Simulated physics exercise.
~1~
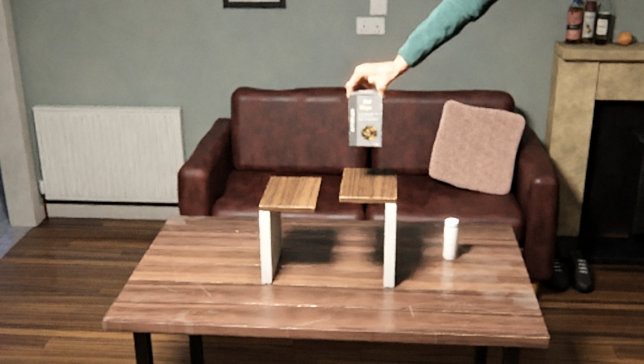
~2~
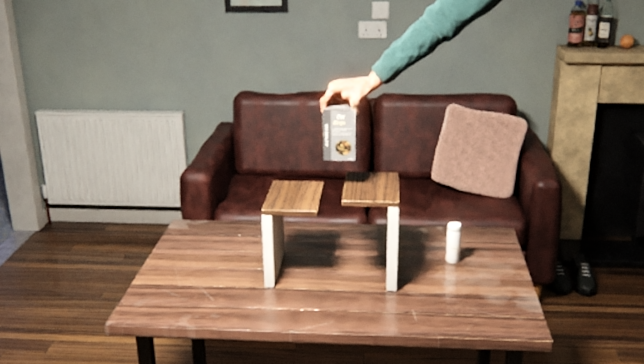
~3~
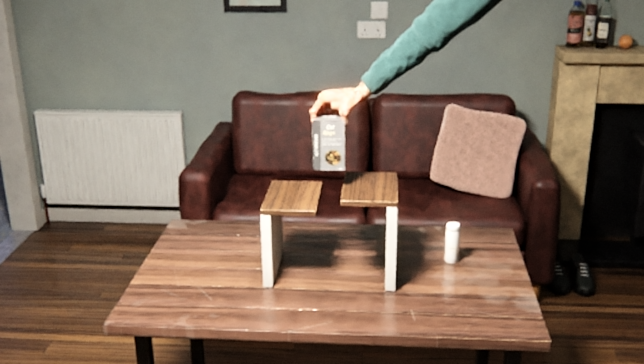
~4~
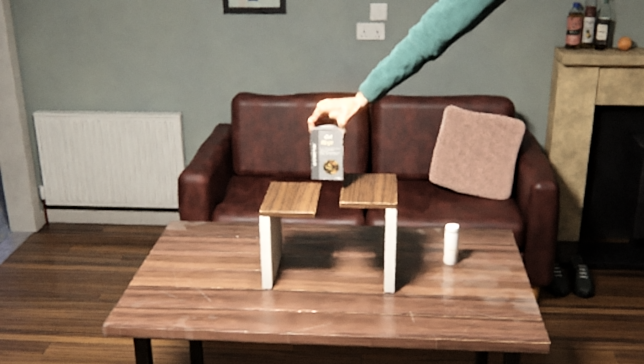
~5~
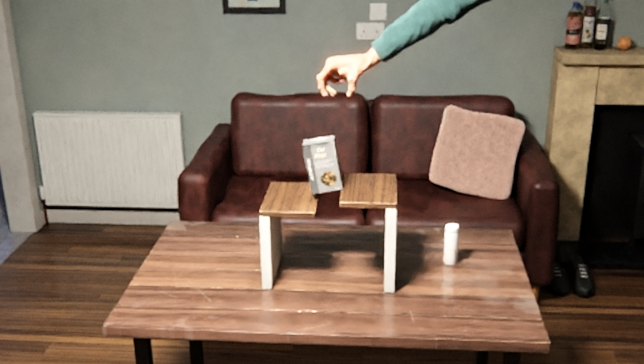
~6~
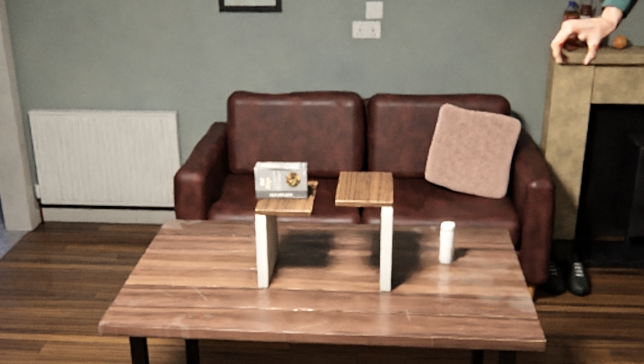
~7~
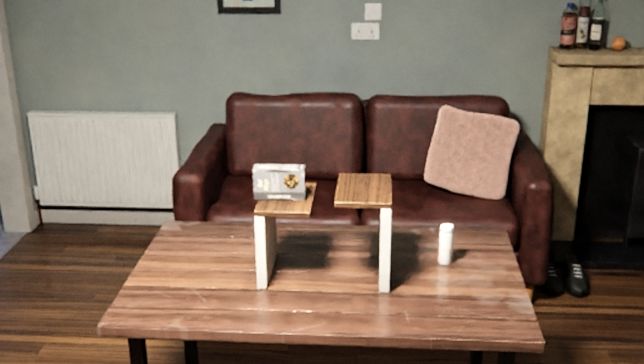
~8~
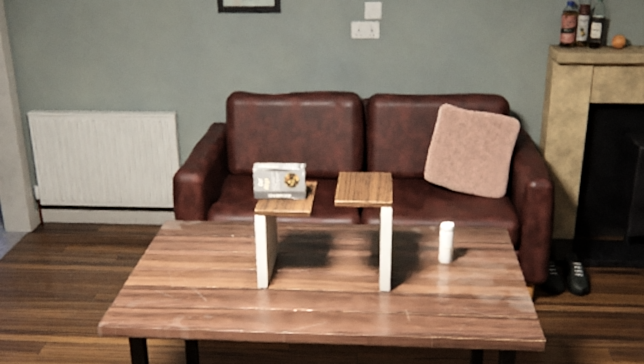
A hand lowers and releases a grey packet, which tips left onto the stand.
